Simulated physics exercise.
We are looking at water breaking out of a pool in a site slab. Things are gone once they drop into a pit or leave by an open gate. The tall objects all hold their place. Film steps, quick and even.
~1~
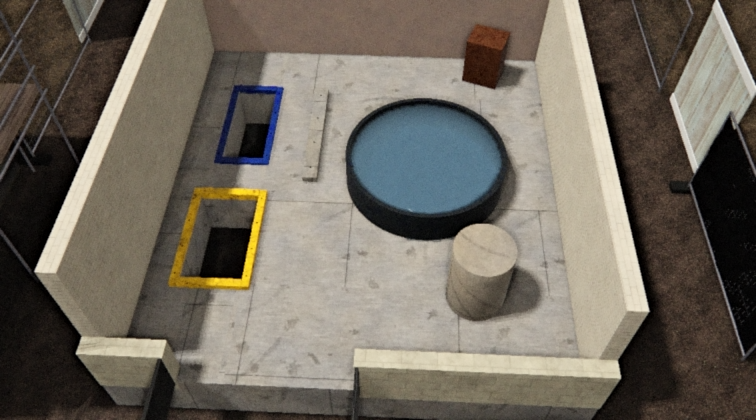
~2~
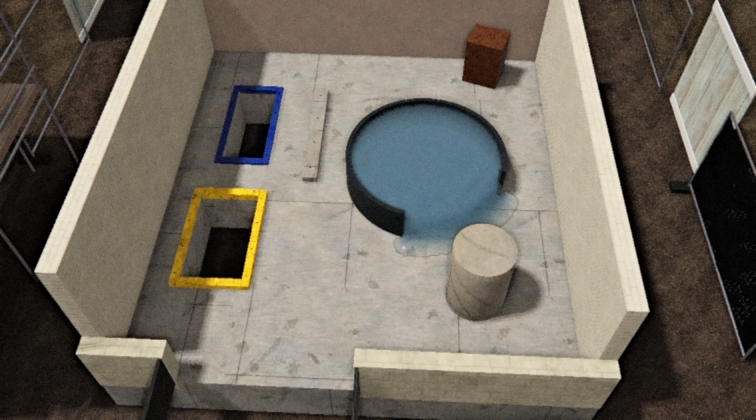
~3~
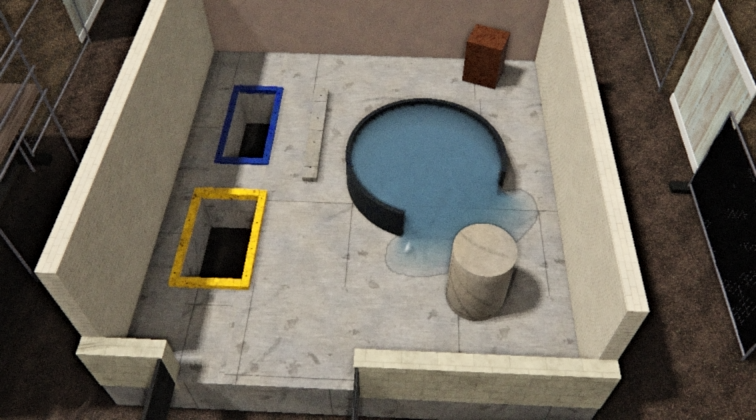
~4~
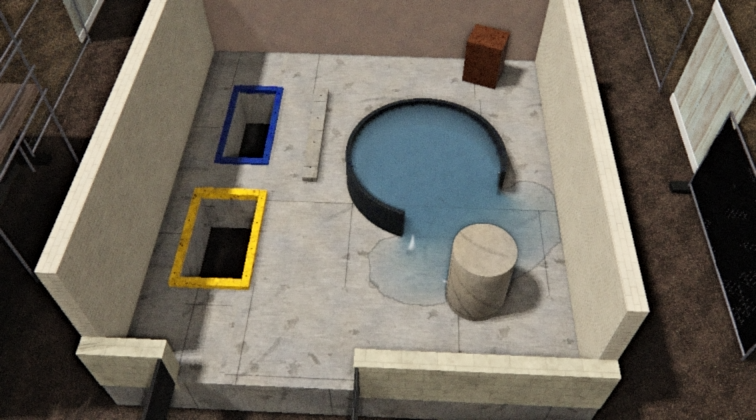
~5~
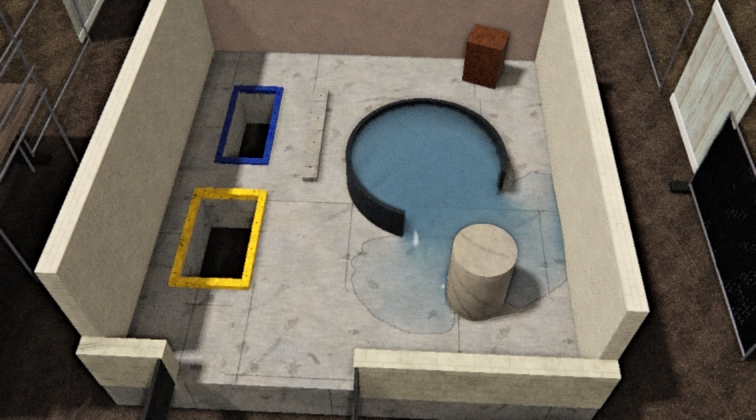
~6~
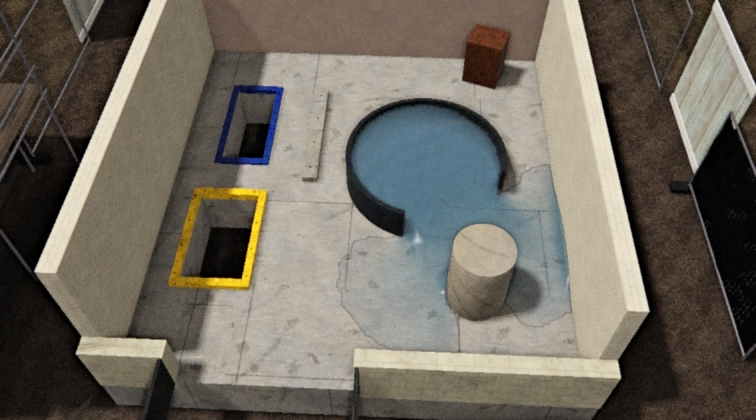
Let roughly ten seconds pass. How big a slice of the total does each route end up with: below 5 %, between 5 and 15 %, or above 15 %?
Final slices - gate: Above 15 %, yellow pit: Below 5 %, blue pit: Below 5 %.
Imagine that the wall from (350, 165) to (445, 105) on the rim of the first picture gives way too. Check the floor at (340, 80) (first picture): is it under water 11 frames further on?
Submerged.
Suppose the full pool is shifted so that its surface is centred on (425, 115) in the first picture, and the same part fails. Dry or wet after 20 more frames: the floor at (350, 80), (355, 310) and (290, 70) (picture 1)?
Taking them as they were asked, they come out bone dry, soaked, bone dry.
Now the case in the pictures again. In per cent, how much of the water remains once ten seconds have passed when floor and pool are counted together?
About 76 per cent.
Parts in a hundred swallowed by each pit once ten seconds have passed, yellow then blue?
In the order asked: 4 percent and 0 percent.
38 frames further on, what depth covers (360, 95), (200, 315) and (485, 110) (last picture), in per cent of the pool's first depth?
About 0, 18 and 4 per cent.
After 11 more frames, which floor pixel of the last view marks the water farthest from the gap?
Somewhere about (251, 368).
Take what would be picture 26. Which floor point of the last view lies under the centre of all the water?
Roughly (442, 247).
A moment on, water covers 20 % of the floor; the gate 0 %, the yellow pit 0 %, the blue pit 0 %.
Next, water covers 30 % of the floor; the gate 1 %, the yellow pit 0 %, the blue pit 0 %.
Then, water covers 45 % of the floor; the gate 4 %, the yellow pit 0 %, the blue pit 0 %.
Later, water covers 70 % of the floor; the gate 10 %, the yellow pit 3 %, the blue pit 0 %.
In the end, water covers 95 % of the floor; the gate 20 %, the yellow pit 3 %, the blue pit 0 %.
